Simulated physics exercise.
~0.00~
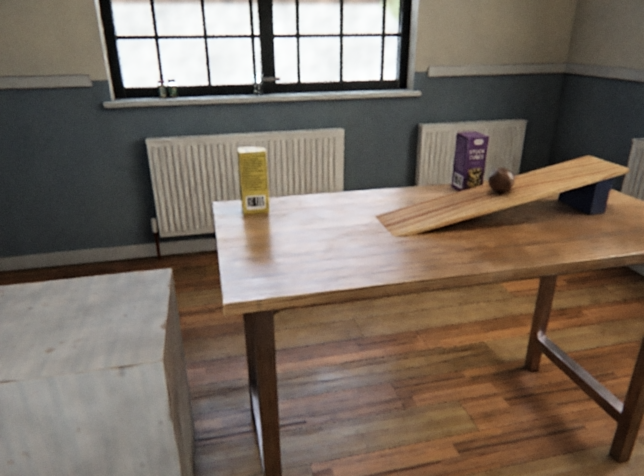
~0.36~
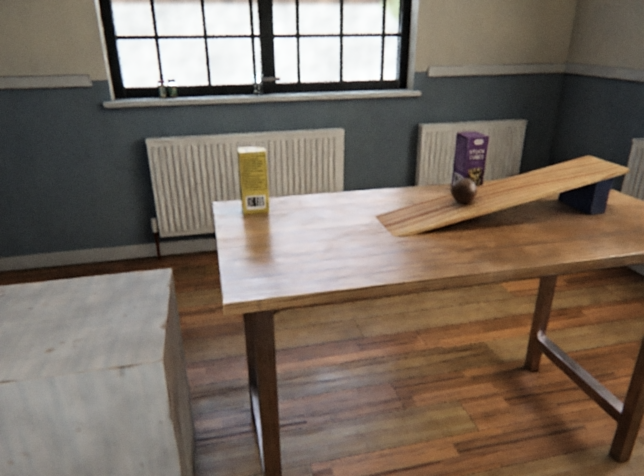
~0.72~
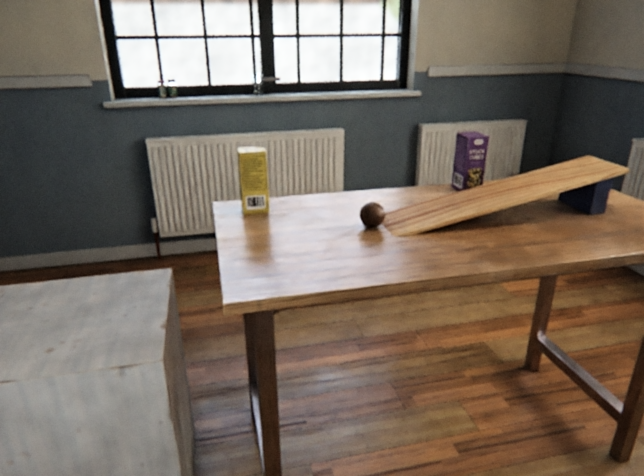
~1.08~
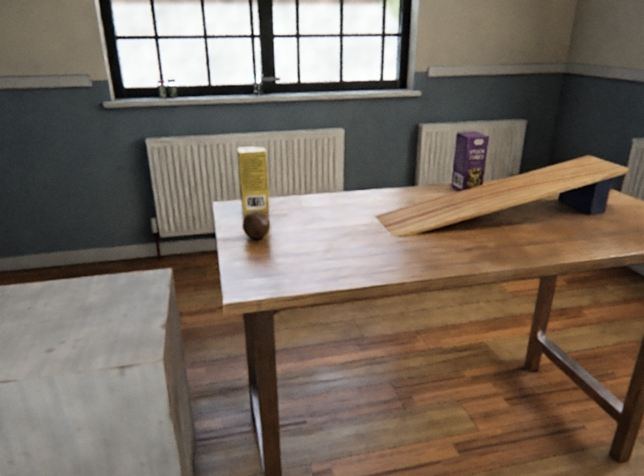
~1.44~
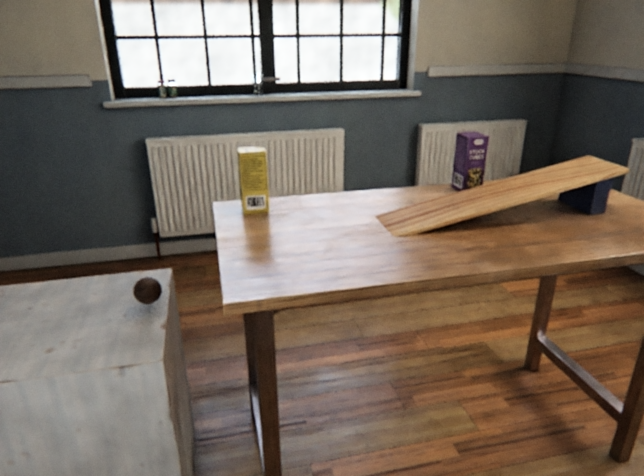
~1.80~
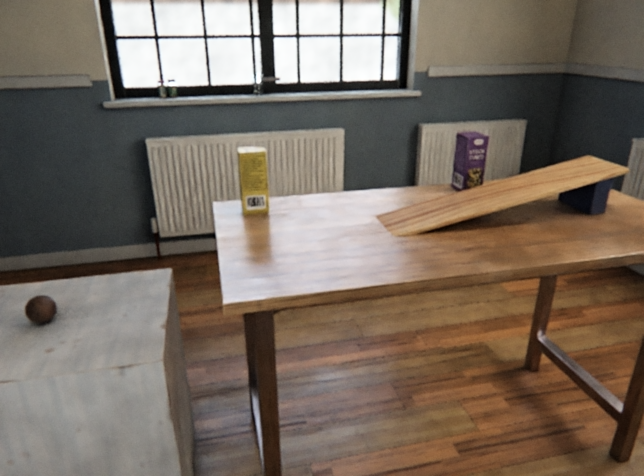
A small brown ball rolls down a wooden ramp propped on a dark blue block at the right of a wooden table, seen from slightly above in a room with a window and white radiators. A purple carton stands behind the ramp, a yellow carton stands near the table's left end, and a lower pale cabinet sits beyond a gap. The ball leaves the ramp and rolls left across the tabletop, passing in front of the yellow carton. It clears the gap and reaches the cabinet top, then continues left along it, while both cartons stay in place.
